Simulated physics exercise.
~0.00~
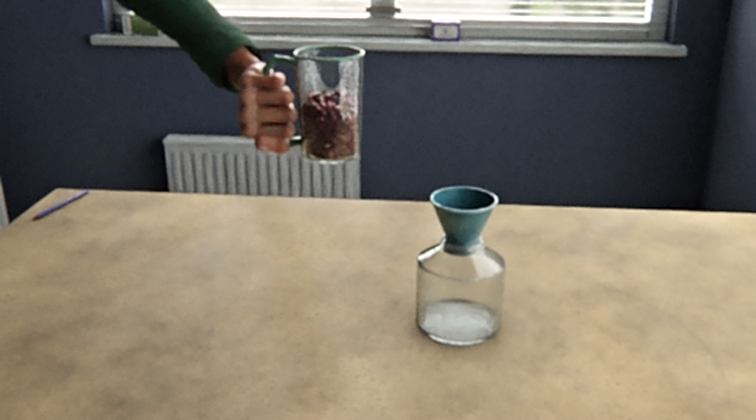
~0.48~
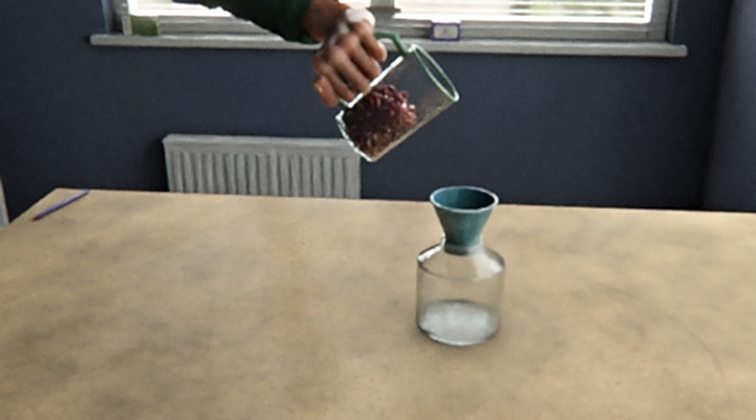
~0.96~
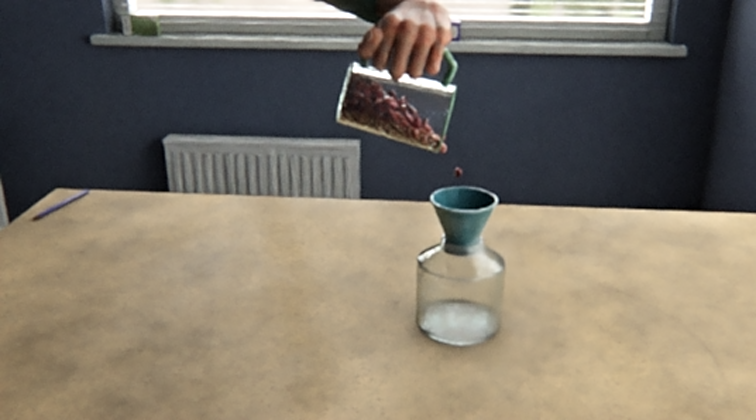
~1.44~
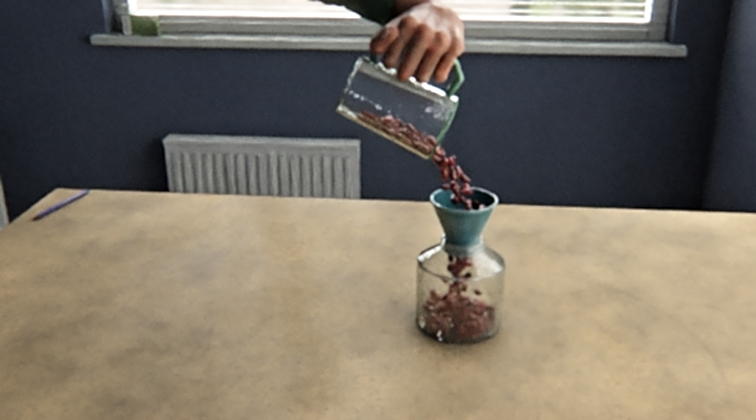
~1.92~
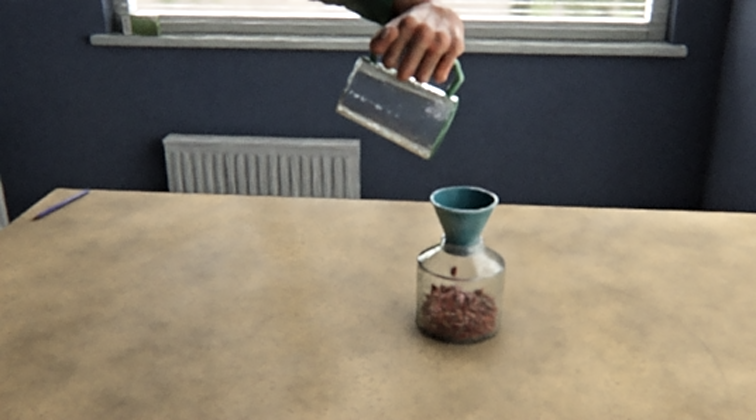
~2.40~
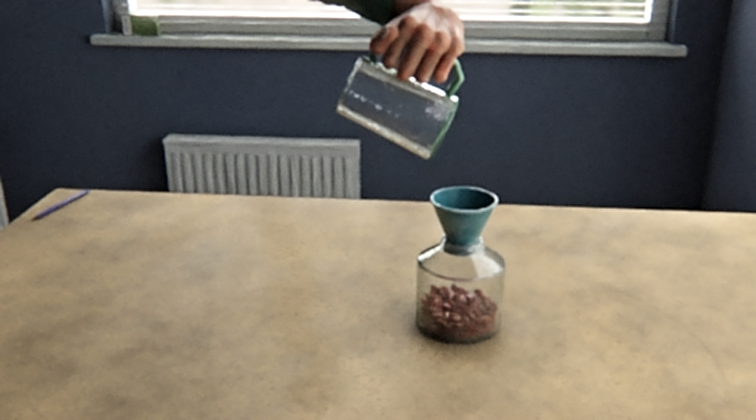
A hand in a green sleeve carries a clear glass cup of dark red beans in from the left, above a tan tabletop seen from slightly above. A teal funnel sits in the neck of a clear, empty jar right of centre, with a white radiator, dark blue wall and window behind. The hand moves the cup right and tips it over toward the funnel. A first bean drops, then a stream pours through the funnel and piles up in the jar. The last beans fall, leaving the cup empty, still tilted above, and all the beans heaped in the jar.
